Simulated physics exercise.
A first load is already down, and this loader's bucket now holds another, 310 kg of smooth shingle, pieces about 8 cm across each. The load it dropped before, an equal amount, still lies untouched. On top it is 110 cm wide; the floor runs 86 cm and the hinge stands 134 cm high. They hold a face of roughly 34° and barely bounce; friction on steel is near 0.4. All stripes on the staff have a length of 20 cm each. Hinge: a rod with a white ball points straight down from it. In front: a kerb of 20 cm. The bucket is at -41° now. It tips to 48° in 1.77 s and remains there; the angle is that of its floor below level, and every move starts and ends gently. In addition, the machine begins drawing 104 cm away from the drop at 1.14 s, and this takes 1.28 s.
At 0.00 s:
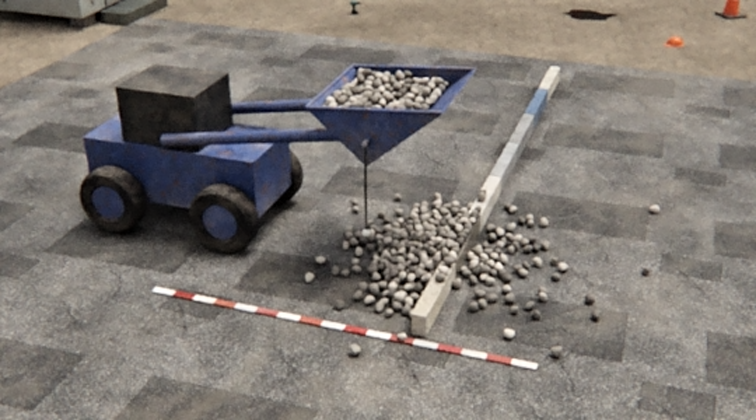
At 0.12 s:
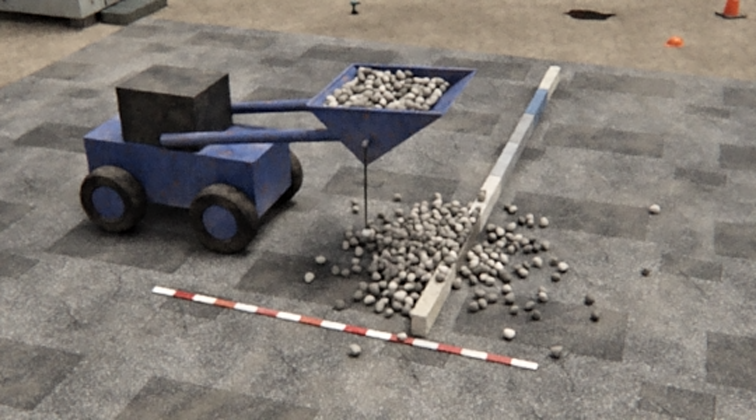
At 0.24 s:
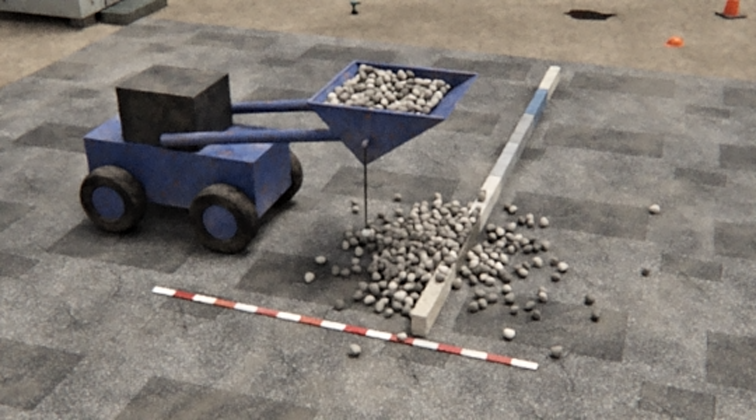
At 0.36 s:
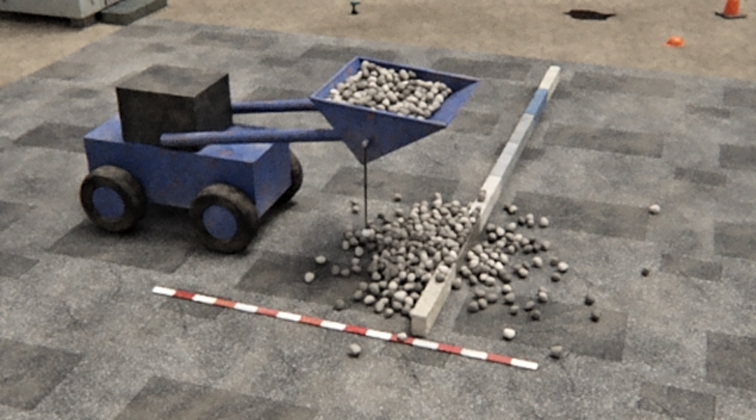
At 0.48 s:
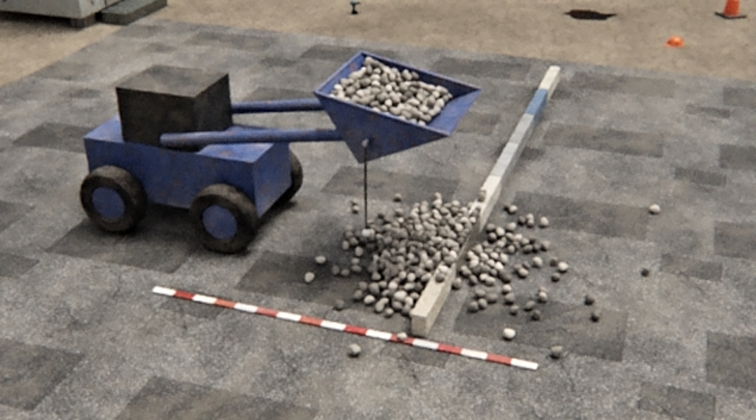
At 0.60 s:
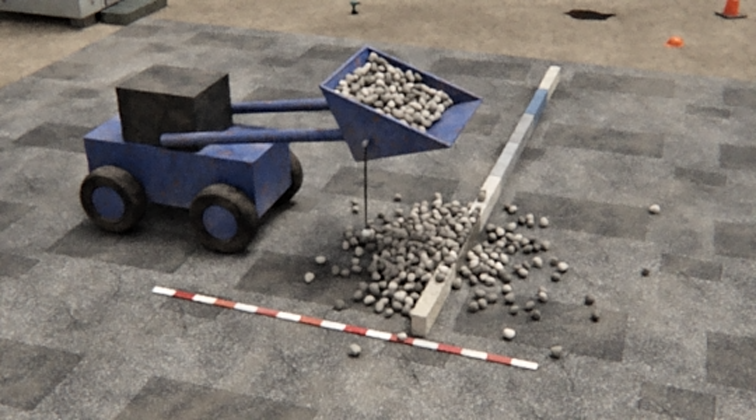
At first, a blue loader holds a bucket full of grey stones above a pile lying against and across a long pale kerb. The bucket then tilts gradually forward, its right lip lowering and its back edge rising, while the stones inside shift slightly and the wheels and pile stay still.
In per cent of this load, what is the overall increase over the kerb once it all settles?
25 out of 100, about.
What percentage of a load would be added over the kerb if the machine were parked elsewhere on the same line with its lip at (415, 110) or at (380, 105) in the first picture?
The first position would add some 5 per cent, the second some 0.
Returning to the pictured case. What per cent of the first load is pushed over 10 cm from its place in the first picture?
Some 20 percent, give or take.
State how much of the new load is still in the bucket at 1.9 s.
About 0 percent.
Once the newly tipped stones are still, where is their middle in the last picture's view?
Near (428, 243).
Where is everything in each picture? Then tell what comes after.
In the first picture, lip at (442, 113), floor tilted -41°, highest stones at (391, 81). The earlier load is highest near (449, 236), 27 cm above ground level, 83 % on this side of the kerb, 17 % over the kerb.
In the second picture, the bucket is at -40°, its lip at (442, 115); the top of the load is at (392, 81); the stones move at 0.1 m/s on average.
In the third picture, lip at (444, 119), floor tilted -37°, highest stones at (366, 78); the stones move at 0.1 m/s on average.
In the fourth picture, the bucket is at -31°, its lip at (447, 126); the top of the load is at (365, 76); the stones move at 0.2 m/s on average.
In the fifth picture, the bucket is at -25°, its lip at (449, 136); the top of the load is at (364, 70); the stones move at 0.2 m/s on average.
In the sixth picture, the bucket is at -17°, its lip at (450, 147); the top of the load is at (368, 66); the stones move at 0.3 m/s on average.
After 1.3 s the floor is at 34°; in per cent of one load, 91 in the bucket, 93 on this side of the kerb, 17 over the kerb; the foremost stones are at (589, 285).
After 1.9 s the floor is at 48°; in per cent of one load, 0 in the bucket, 161 on this side of the kerb, 39 over the kerb; the foremost stones are at (591, 283).
After 2.9 s the floor is at 48°; in per cent of one load, 0 in the bucket, 158 on this side of the kerb, 42 over the kerb; the foremost stones are at (616, 269).
After 5.5 s the floor is at 48°; in per cent of one load, 0 in the bucket, 158 on this side of the kerb, 42 over the kerb; the foremost stones are at (616, 269). Net gain over the kerb, 25.
